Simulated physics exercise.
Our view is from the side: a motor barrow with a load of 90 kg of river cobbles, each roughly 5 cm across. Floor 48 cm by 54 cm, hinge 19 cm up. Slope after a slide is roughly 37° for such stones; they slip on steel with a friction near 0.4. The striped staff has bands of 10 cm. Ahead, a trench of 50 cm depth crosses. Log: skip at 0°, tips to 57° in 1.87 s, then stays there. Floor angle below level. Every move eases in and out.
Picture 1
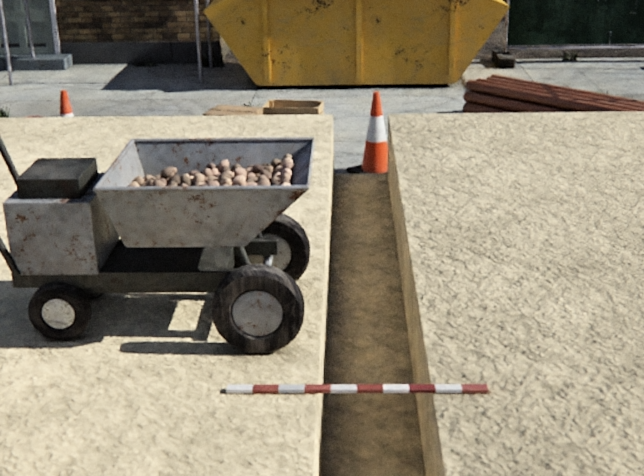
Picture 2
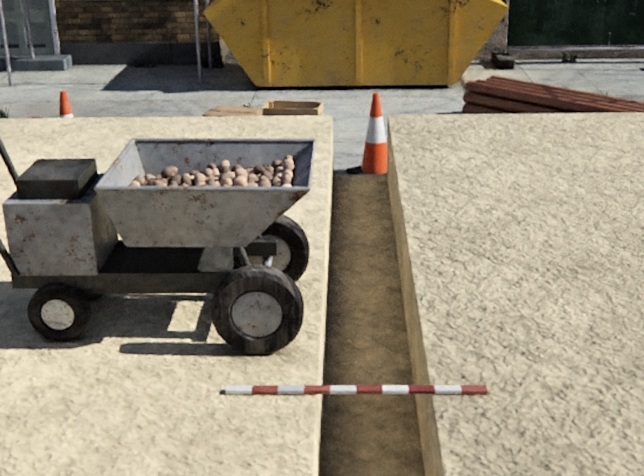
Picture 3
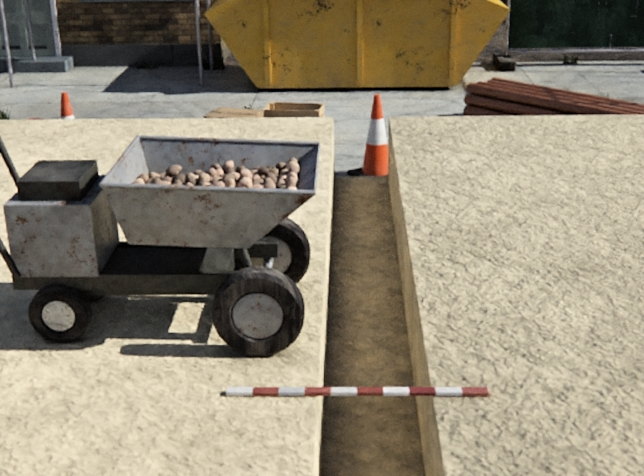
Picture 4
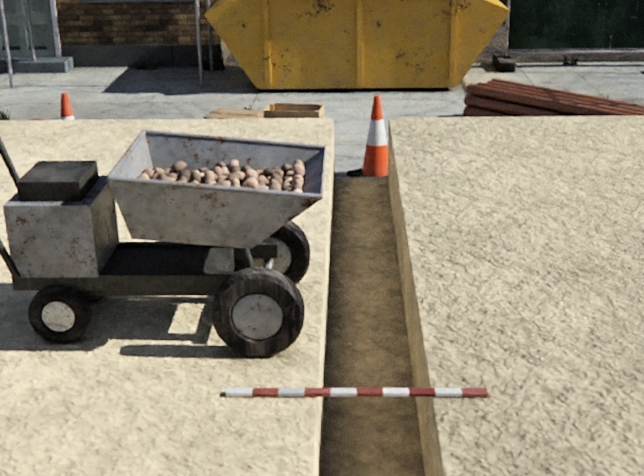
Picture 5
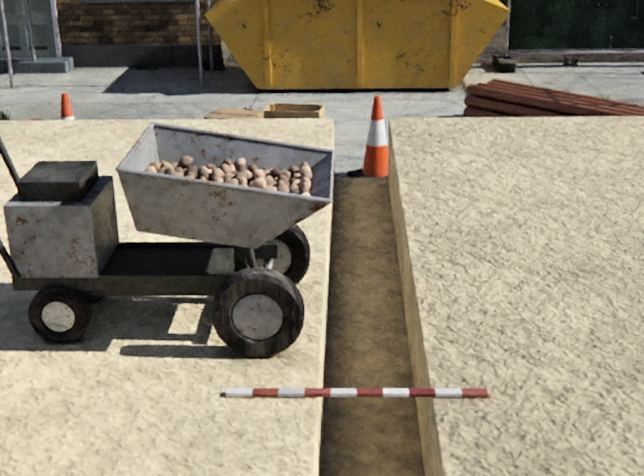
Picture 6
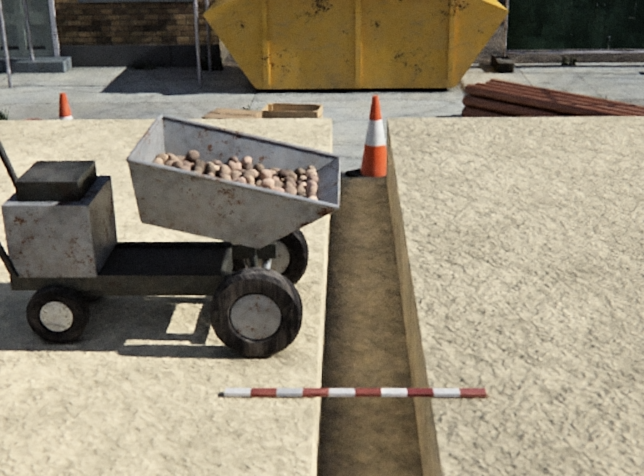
The video shows a small motor barrow loaded with rounded stones, parked beside a trench with a striped staff lying across it. Its grey skip starts nearly level, then gradually tilts forward, the right end dipping toward the trench.
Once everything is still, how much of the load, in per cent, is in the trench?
About 60 per cent.
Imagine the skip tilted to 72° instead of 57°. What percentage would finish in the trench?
Trench share: Approx. 40%.
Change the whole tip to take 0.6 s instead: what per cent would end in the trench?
Then about 40 per cent.
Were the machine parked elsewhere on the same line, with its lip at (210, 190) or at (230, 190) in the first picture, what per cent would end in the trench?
About 100 per cent first, then about 100 per cent.
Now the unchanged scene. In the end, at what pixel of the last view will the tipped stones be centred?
I'd point somewhere around (403, 398).
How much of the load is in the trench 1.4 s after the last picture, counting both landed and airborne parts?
Roughly 10 percent of the load.
Then, 0.8 s after the last picture the floor is at 48°, 100 % in the skip; the foremost stones are at (369, 237).
Then, 1.4 s after the last picture the floor is at 57°, 79 % in the skip, 10 % in the trench, 11 % past the trench; the foremost stones are at (458, 328).
Then, 1.7 s after the last picture the floor is at 57°, 52 % in the skip, 16 % in the trench, 32 % past the trench; the foremost stones are at (506, 314).
Then, 3.7 s after the last picture the floor is at 57°, 4 % in the skip, 60 % in the trench, 37 % past the trench; the foremost stones are at (539, 316).
